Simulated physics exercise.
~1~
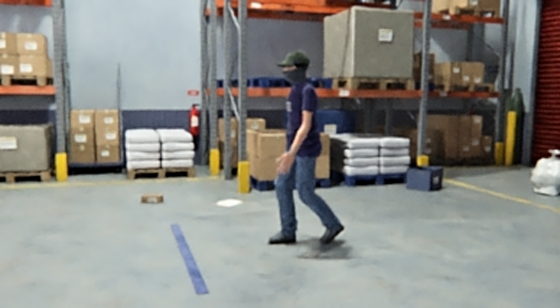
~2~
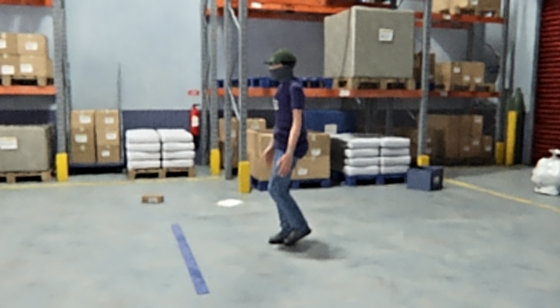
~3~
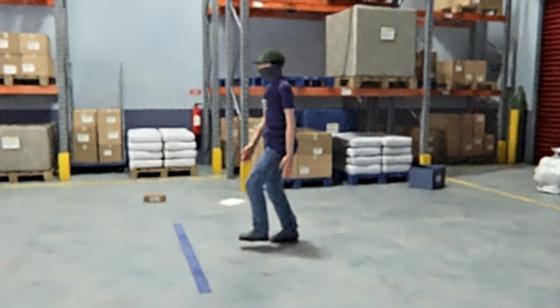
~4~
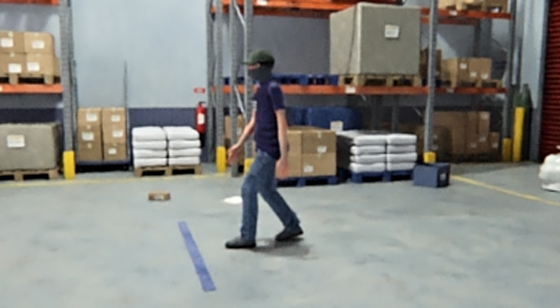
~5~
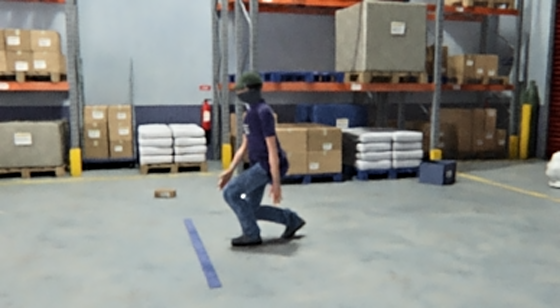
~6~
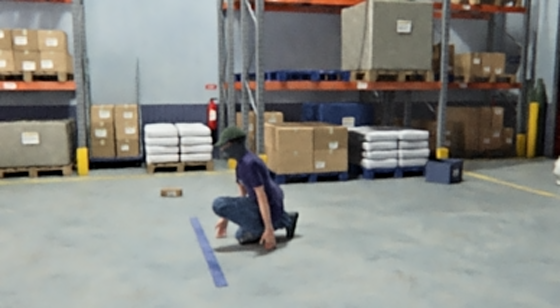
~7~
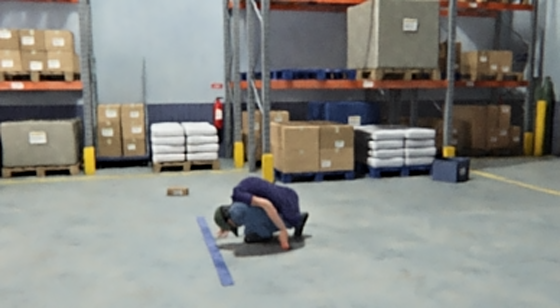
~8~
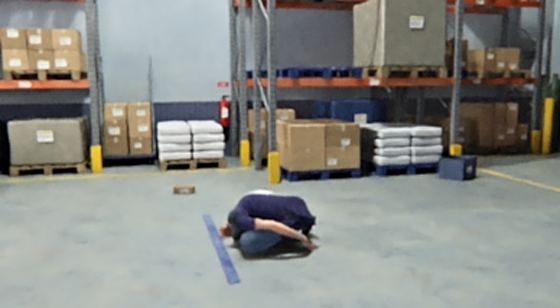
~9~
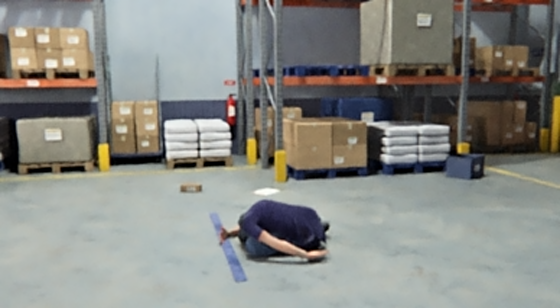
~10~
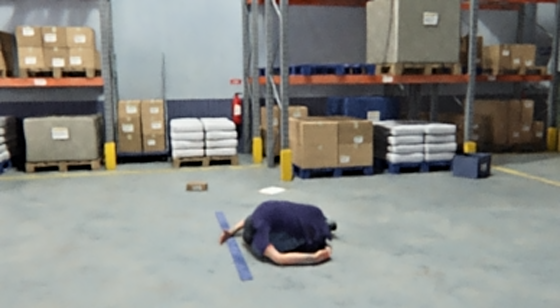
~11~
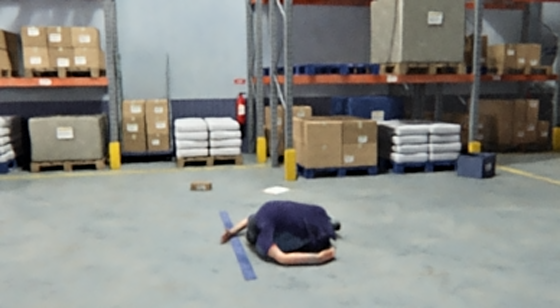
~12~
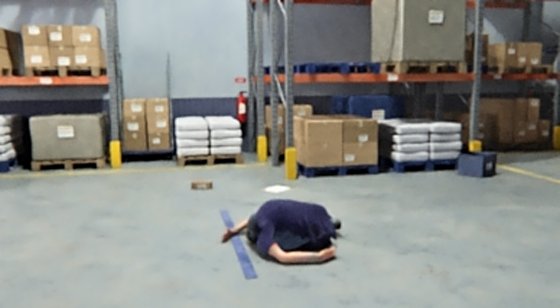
The video shows a person in a dark cap, navy shirt and jeans walking left across a warehouse floor towards a blue strip, then sinking into a crouch, hands reaching down, and folding forward until they lie curled and still, head and body short of the strip.
